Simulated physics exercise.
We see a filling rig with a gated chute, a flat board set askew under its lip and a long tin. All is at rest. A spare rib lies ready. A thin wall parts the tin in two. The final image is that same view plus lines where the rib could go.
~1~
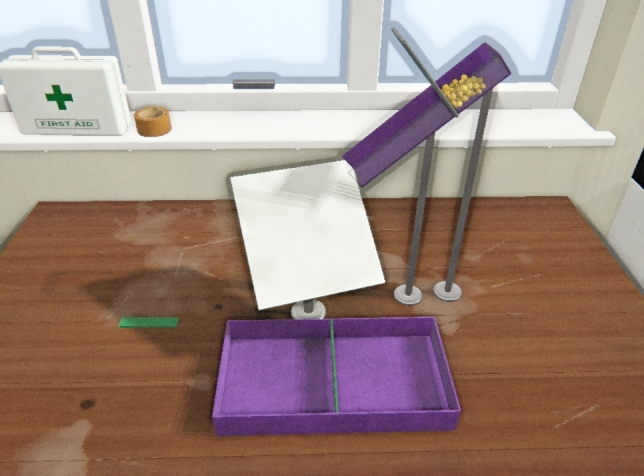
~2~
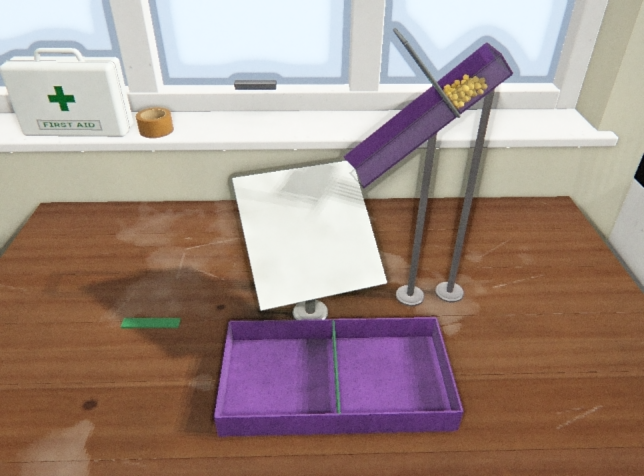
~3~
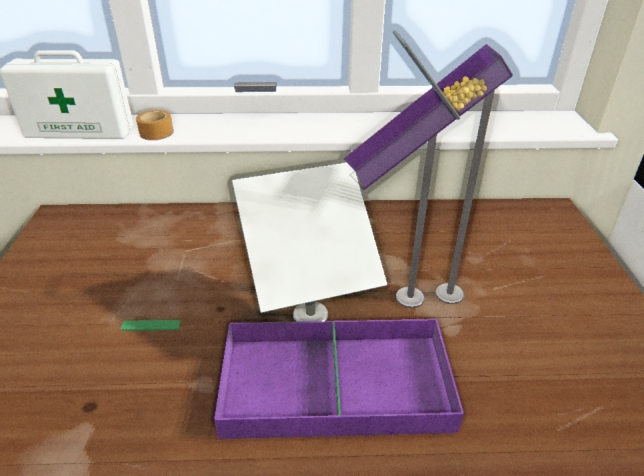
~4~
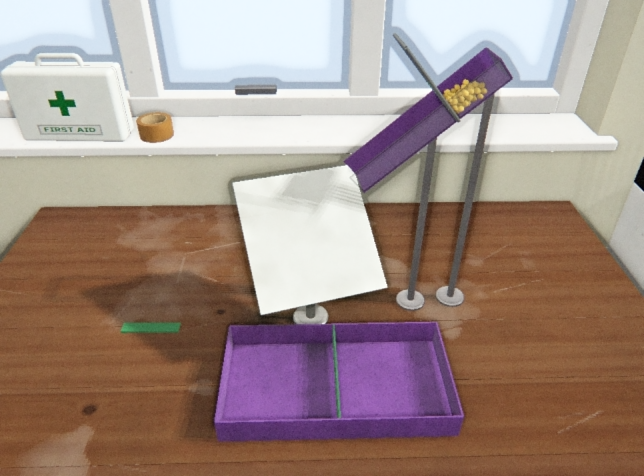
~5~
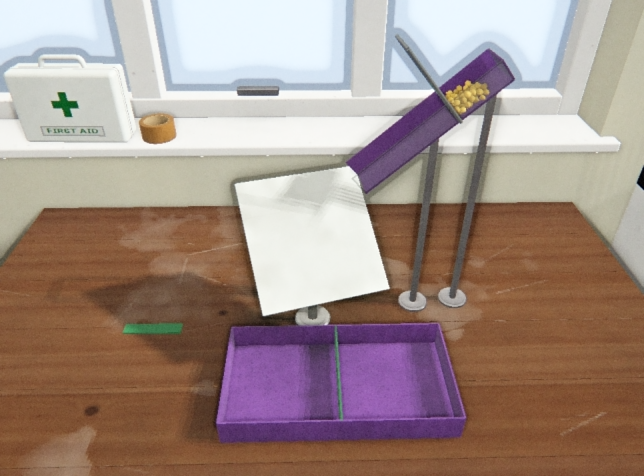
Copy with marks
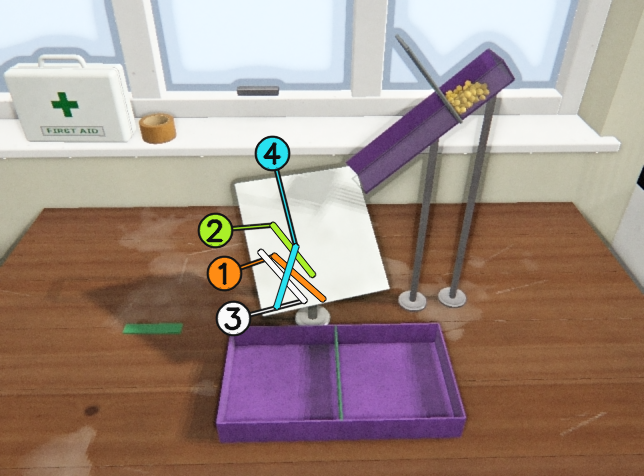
The footage shows yellow balls resting behind a gate in a sloping purple chute, with a tilted white board below its lip and a divided purple tin in front; nothing moves apart from a very slight drift of the view.
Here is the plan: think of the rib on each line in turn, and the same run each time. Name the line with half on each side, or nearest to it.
3 works best here.
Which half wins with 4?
Left.
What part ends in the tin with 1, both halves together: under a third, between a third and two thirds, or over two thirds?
It is over two thirds.
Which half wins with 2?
Right.
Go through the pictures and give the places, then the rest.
In the first frame, load behind the gate at (460, 95), puffed corn balls; lip of the chute at (358, 179), sloping fairly steeply.
In the second frame, middle of the board at (310, 230), tilted fairly steeply; middle of its low edge at (326, 296); of its high edge at (294, 169).
In the third frame, front corners of the tin at (215, 419) and (463, 413); front end of its middle wall at (340, 416).
In the fourth frame, middle of the load at (461, 100); lip at (360, 184).
In the fifth frame, middle of the load at (463, 101); lip at (363, 185).
On the marked copy, line 1 from (274, 256) to (322, 299); line 2 from (272, 225) to (312, 274); line 3 from (260, 252) to (304, 300); line 4 from (295, 246) to (276, 306).
Choosing 1, of what is caught, a small part in the left half, nearly all in the right.
Choosing 2, of what is caught, a small part in the left half, most in the right.
Choosing 3, of what is caught, about half in the left half, about half in the right.
Choosing 4, of what is caught, most in the left half, a small part in the right.
